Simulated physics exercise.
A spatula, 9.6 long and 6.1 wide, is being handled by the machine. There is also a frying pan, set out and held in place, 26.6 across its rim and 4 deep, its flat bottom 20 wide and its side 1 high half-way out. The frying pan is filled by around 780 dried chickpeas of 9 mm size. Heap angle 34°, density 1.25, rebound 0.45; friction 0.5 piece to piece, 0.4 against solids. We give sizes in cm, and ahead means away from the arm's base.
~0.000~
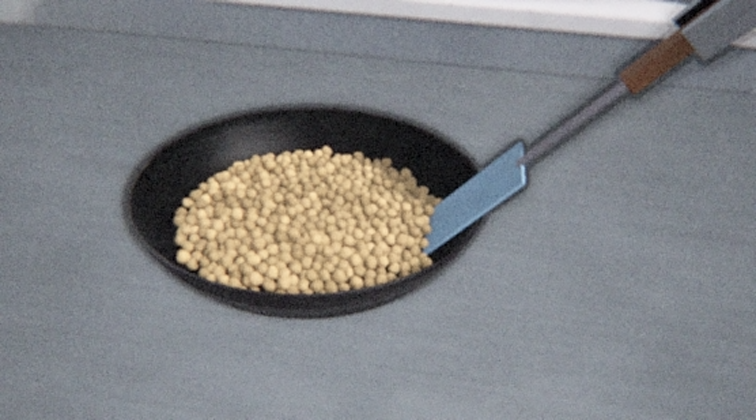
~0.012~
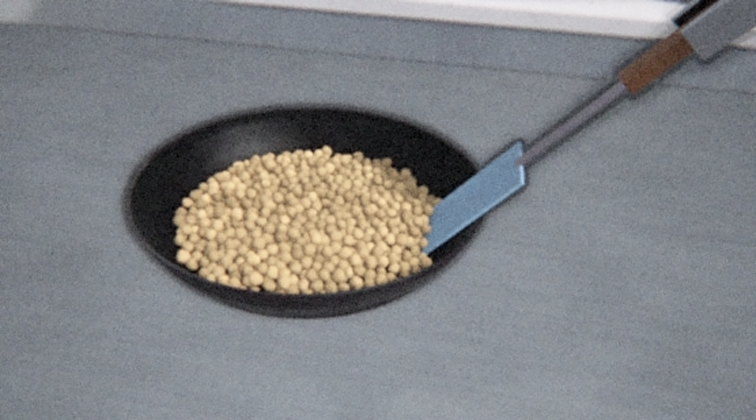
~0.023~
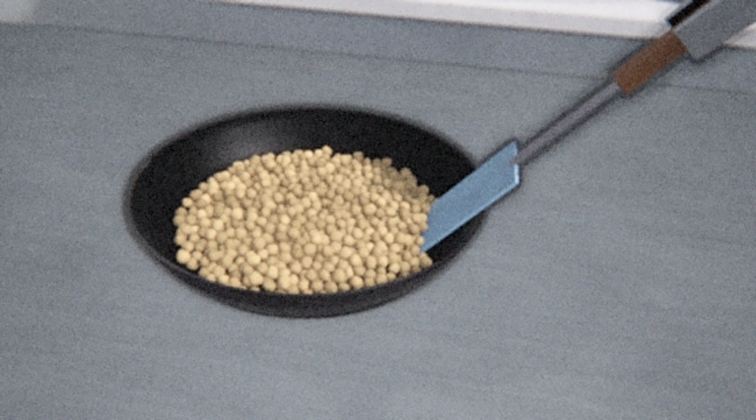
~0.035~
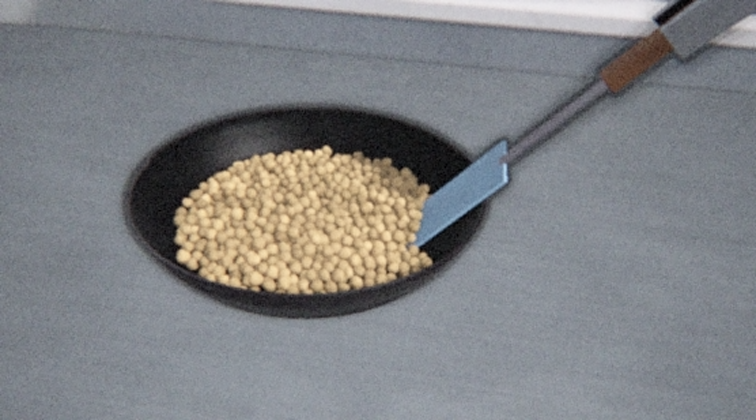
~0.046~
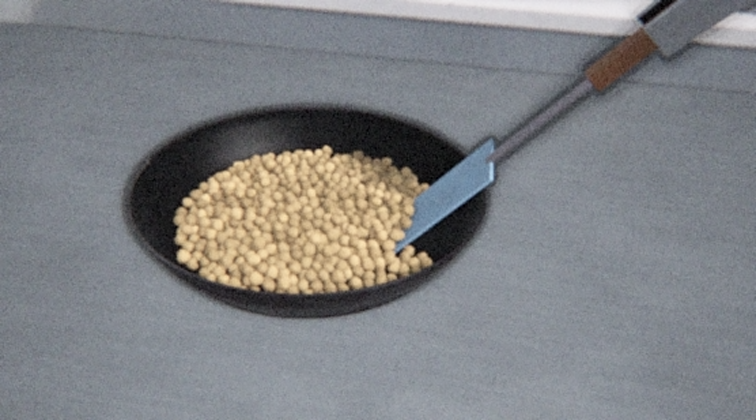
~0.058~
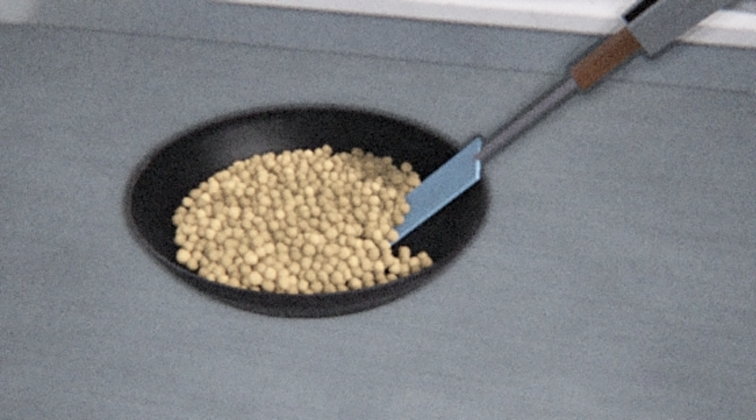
The video shows a black frying pan filled with dried chickpeas on a gray surface as a machine arm moves a blue spatula slowly leftward at the pan's right side, pushing some of the nearby chickpeas slightly inward.
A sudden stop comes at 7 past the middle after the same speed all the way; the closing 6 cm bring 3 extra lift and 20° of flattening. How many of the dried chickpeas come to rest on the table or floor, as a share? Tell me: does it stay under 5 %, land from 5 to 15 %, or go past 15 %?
It stays under 5 %.
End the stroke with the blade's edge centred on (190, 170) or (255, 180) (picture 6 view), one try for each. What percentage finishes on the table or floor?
First try roughly 5 percent, second roughly 0 percent.
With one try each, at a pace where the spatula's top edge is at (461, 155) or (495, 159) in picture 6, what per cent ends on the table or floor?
I'd estimate some 5 and 0 in a hundred.
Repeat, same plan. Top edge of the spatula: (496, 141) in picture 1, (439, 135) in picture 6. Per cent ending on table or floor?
About 5 per cent.
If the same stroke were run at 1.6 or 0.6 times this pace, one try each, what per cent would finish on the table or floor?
Some 10 per cent, then some 0 per cent, on the table or floor.
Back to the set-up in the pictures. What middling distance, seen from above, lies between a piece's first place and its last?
Some 3 centimetres.
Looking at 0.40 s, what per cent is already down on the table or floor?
Roughly 2 percent of it.
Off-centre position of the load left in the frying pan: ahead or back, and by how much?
It sits near 3.5 centimetres ahead of centre.
After 0.11 s, sloping 49°, highest piece 6 above the table; 785 in the frying pan.
After 0.17 s, sloping 42°, highest piece 6 above the table; 785 in the frying pan.
After 0.40 s, sloping 29°, highest piece 5 above the table; 776 in the frying pan, 9 on the table or floor.
After 1.45 s, sloping 29°, highest piece 5 above the table; 776 in the frying pan, 9 on the table or floor.
At rest, 776 in the frying pan, 9 on the table or floor. That is 1 % on the table or floor.
